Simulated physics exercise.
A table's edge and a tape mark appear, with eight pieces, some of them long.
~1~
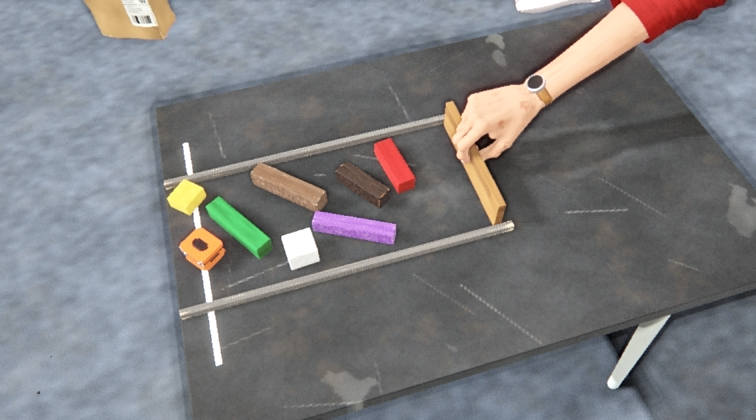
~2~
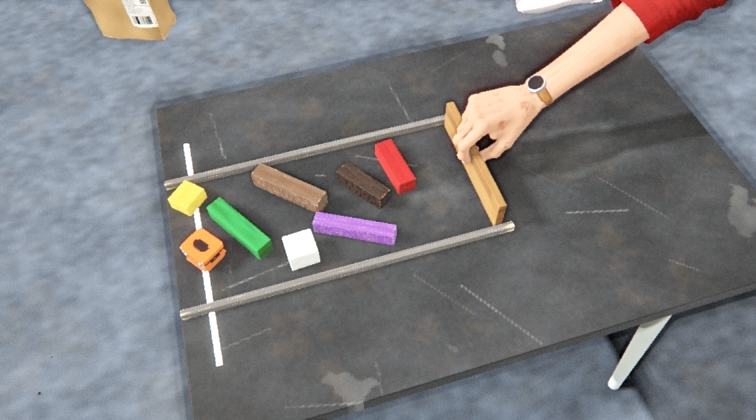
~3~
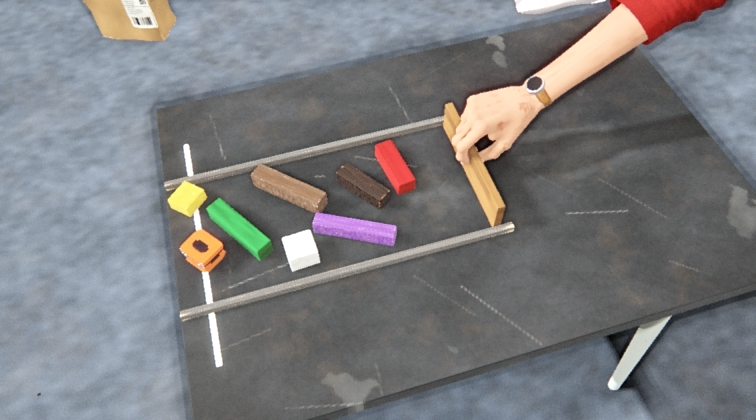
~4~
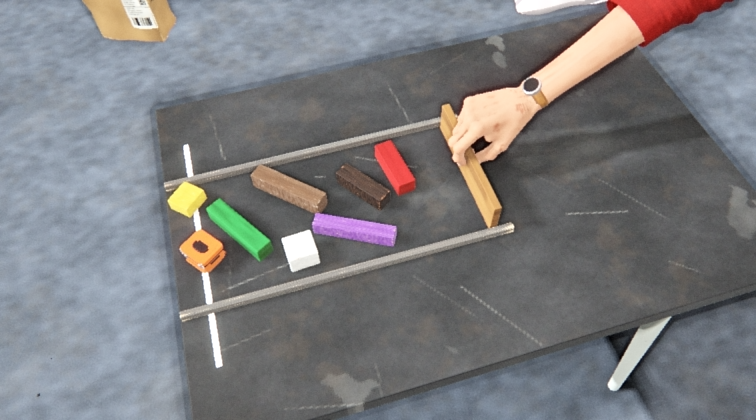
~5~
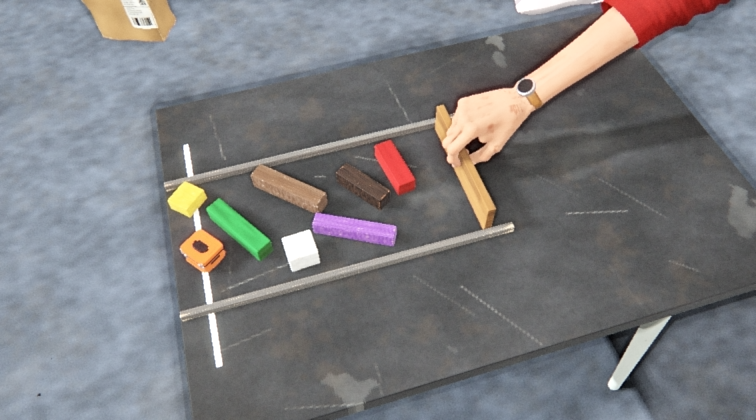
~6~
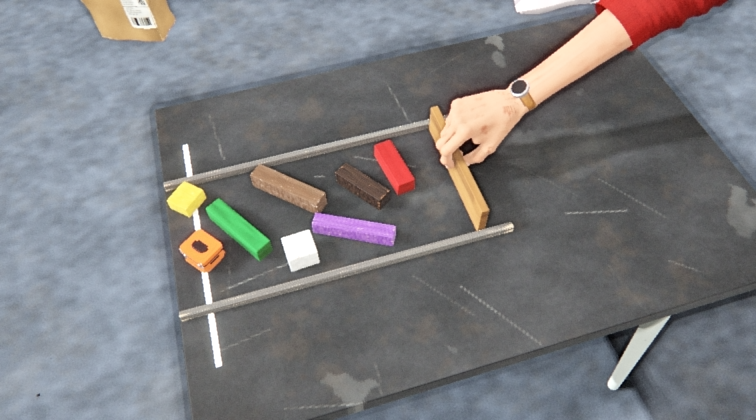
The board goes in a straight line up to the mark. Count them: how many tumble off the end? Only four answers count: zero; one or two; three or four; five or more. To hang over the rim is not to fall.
My answer: Five or more.
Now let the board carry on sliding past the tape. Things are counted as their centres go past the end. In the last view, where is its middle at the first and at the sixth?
The middle sits near (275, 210) at the first moment and near (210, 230) at the second.
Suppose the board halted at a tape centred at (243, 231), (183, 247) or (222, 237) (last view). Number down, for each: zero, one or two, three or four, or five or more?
Falls: 1 or 2; five or over; 3 or 4.
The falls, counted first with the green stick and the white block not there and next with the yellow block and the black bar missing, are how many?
Try 1: 4; try 2: 4.
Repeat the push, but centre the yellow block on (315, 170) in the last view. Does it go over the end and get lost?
Placed there, it goes off the edge.
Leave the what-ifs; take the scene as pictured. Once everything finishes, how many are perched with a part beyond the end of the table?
The number is 1.
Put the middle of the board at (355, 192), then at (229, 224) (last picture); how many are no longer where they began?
Tally: 4; 8.
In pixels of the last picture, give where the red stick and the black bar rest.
In the last picture, roughly (186, 218) and (169, 238).
Soon after, none off yet; yellow block at rest near (187, 199); orange case at rest near (203, 252); green stick at rest near (239, 229).
Then, none off yet; yellow block at rest near (187, 199); orange case moved about its own width near (182, 258); green stick moved a little near (202, 243).
At rest, the number that fall off is five or more; fallen, purple bar, brown bar, white block, green stick, orange case and yellow block.
